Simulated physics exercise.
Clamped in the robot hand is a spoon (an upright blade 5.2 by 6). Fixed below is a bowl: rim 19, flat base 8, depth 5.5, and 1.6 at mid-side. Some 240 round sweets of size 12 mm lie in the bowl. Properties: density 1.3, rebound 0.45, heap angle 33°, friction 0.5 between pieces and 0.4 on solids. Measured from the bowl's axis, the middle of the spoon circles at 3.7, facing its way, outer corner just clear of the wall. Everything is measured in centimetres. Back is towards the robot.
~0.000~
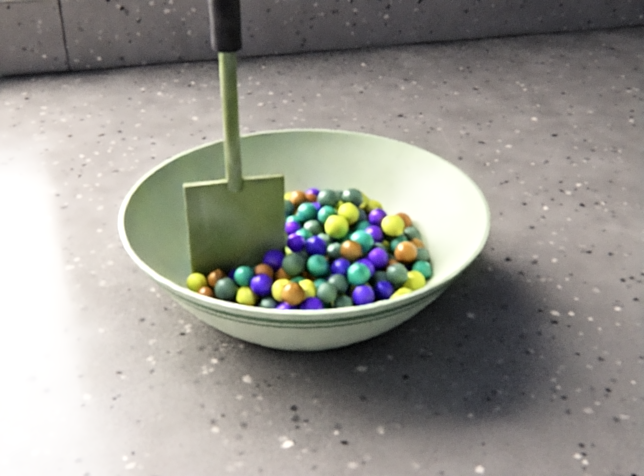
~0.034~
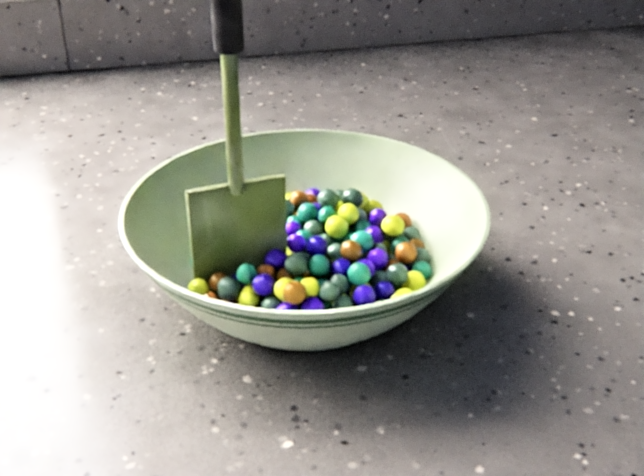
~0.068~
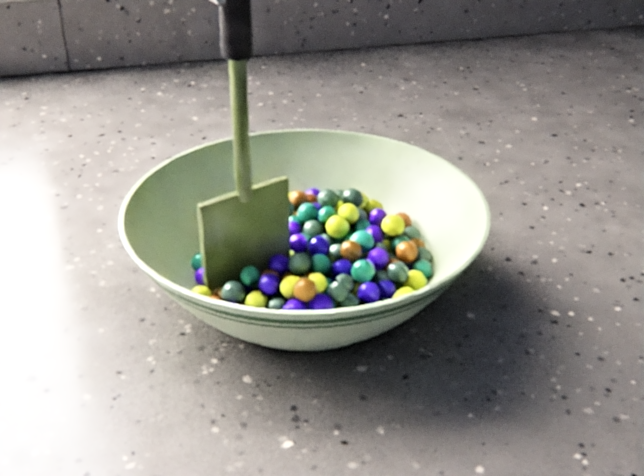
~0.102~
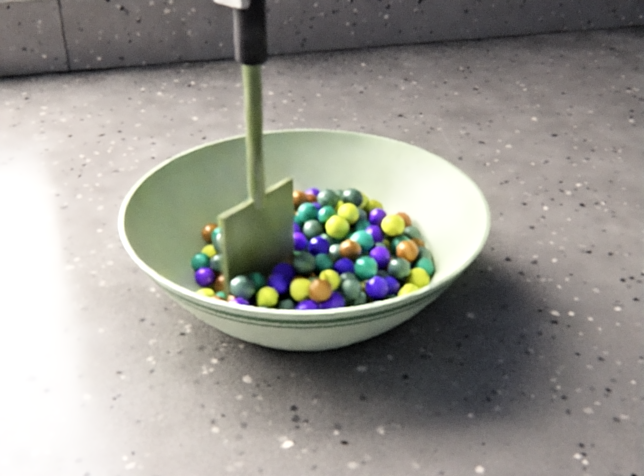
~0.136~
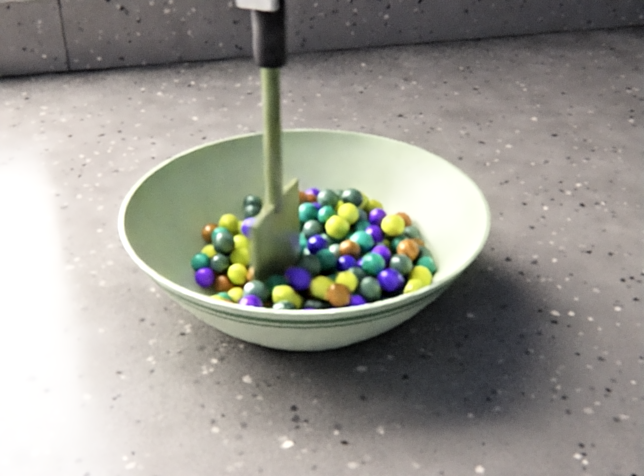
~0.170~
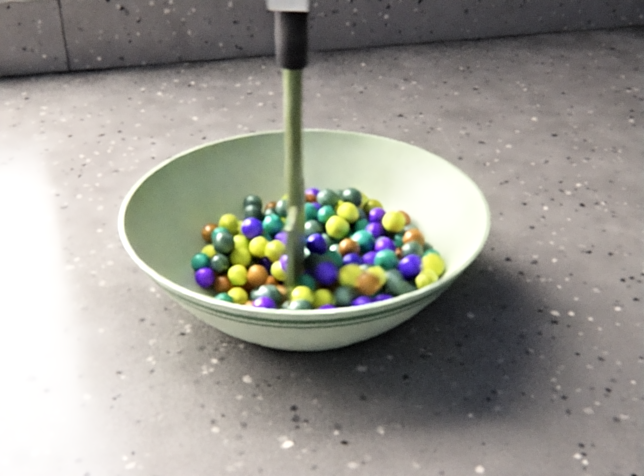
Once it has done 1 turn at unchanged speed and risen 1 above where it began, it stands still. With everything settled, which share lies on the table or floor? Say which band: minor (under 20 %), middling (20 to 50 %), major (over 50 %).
Band: Minor.
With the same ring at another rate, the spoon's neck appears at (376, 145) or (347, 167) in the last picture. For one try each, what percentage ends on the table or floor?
About 35 % for one try and about 20 % for the other, in order.
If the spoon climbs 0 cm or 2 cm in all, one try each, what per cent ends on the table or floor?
Trial one: Roughly 5 %; trial two: Roughly 0 %.
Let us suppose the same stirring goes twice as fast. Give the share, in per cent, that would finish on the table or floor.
30 %.
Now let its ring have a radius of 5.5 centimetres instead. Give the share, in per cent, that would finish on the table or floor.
That would make it around 0 percent.
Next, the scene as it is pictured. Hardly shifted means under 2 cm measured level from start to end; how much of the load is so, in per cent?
Roughly 5 per cent.
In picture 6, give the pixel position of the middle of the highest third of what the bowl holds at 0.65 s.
Around (218, 201).
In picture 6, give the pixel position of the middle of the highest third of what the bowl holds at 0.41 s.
(381, 186), roughly.
After 0.41 s, 182° round, highest piece 7 above the table; 238 in the bowl, 1 in flight or on the tool.
After 0.65 s, 295° round, highest piece 8 above the table; 231 in the bowl, 5 on the table or floor, 3 in flight or on the tool.
After 0.97 s, 0° round, highest piece 5 above the table; 230 in the bowl, 9 on the table or floor.
After 1.67 s, 0° round, highest piece 5 above the table; 230 in the bowl, 9 on the table or floor.
At rest, 230 in the bowl, 9 on the table or floor. That is 4 % on the table or floor.
